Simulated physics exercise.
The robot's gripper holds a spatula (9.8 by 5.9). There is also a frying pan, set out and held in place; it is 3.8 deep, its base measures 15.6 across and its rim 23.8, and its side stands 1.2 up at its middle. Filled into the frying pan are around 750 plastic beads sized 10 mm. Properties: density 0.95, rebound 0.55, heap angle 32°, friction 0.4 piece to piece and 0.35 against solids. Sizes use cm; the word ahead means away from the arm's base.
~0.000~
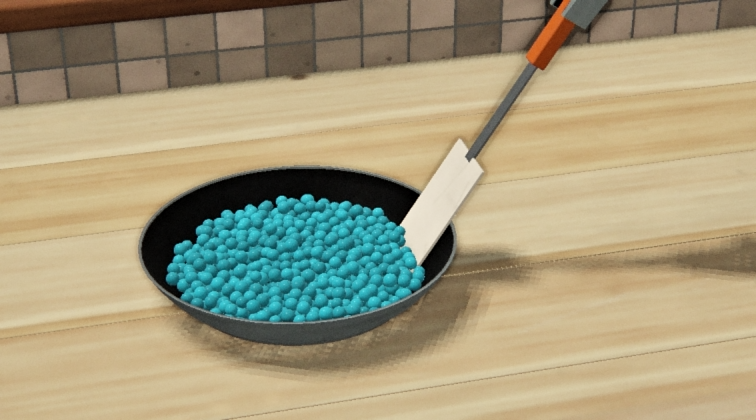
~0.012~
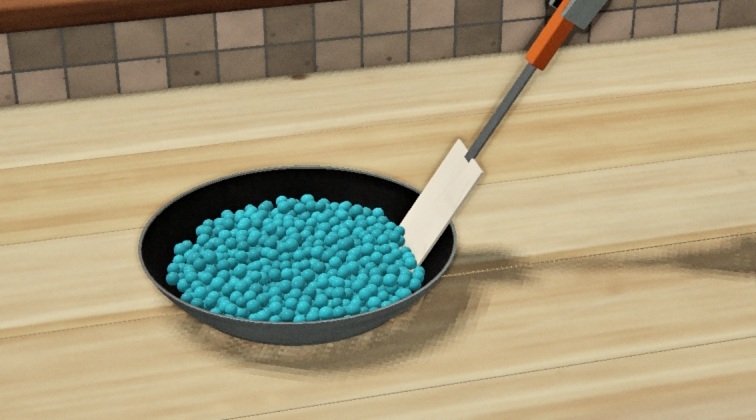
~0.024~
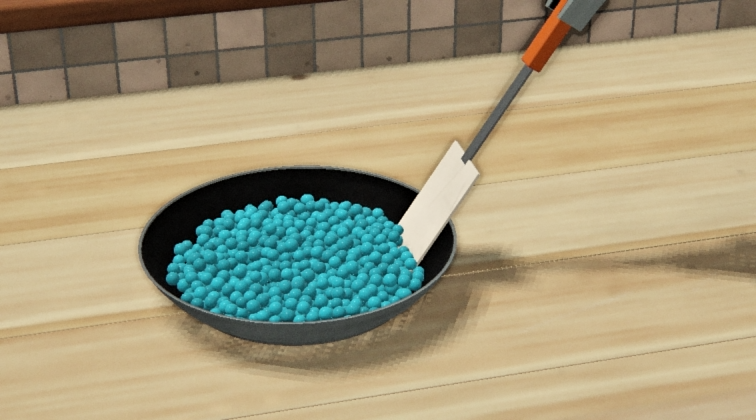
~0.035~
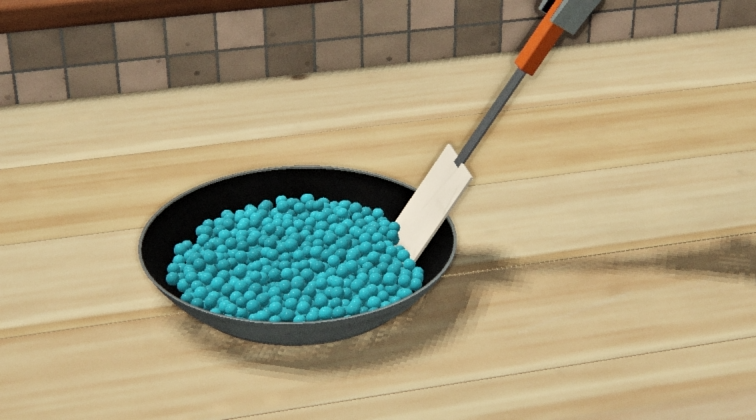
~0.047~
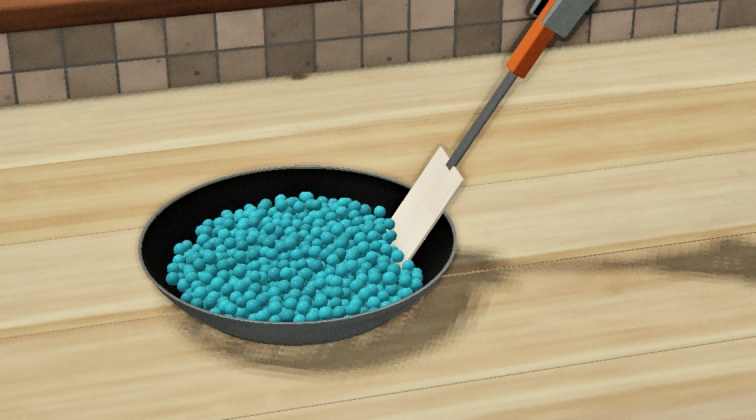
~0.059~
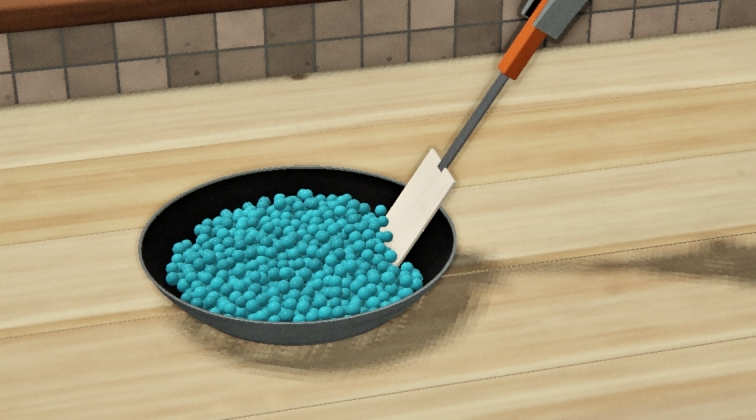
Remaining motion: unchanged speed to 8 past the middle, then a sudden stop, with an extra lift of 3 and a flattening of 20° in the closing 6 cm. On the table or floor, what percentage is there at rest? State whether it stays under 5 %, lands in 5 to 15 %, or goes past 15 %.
It lands in 5 to 15 %.
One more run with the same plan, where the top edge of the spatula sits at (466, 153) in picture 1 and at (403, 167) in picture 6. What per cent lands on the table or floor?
It works out to about 25 %, more or less.
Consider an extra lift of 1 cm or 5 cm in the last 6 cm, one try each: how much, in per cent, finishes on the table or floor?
You'd get some 5 per cent with the first setting and some 10 per cent with the second.
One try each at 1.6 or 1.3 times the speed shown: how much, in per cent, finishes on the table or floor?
Roughly 15 per cent on the first try and 15 per cent on the second.
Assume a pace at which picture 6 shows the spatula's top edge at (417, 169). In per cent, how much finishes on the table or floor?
That share would be some 20 percent.
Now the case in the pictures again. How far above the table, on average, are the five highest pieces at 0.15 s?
Height: Approx. 4 cm.
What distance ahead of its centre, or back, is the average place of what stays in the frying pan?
The kept load is shifted forward by about 3.0 cm.
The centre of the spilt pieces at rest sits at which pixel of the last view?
I'd place it close to (65, 304).
By 0.15 s, sloping 56°, highest piece 5 above the table; 748 in the frying pan.
By 0.24 s, sloping 48°, highest piece 6 above the table; 748 in the frying pan.
By 0.49 s, sloping 36°, highest piece 6 above the table; 691 in the frying pan, 53 on the table or floor, 4 on the blade or in flight.
By 1.54 s, sloping 36°, highest piece 5 above the table; 686 in the frying pan, 62 on the table or floor.
Final count, 686 in the frying pan, 62 on the table or floor. That is 8 % on the table or floor.
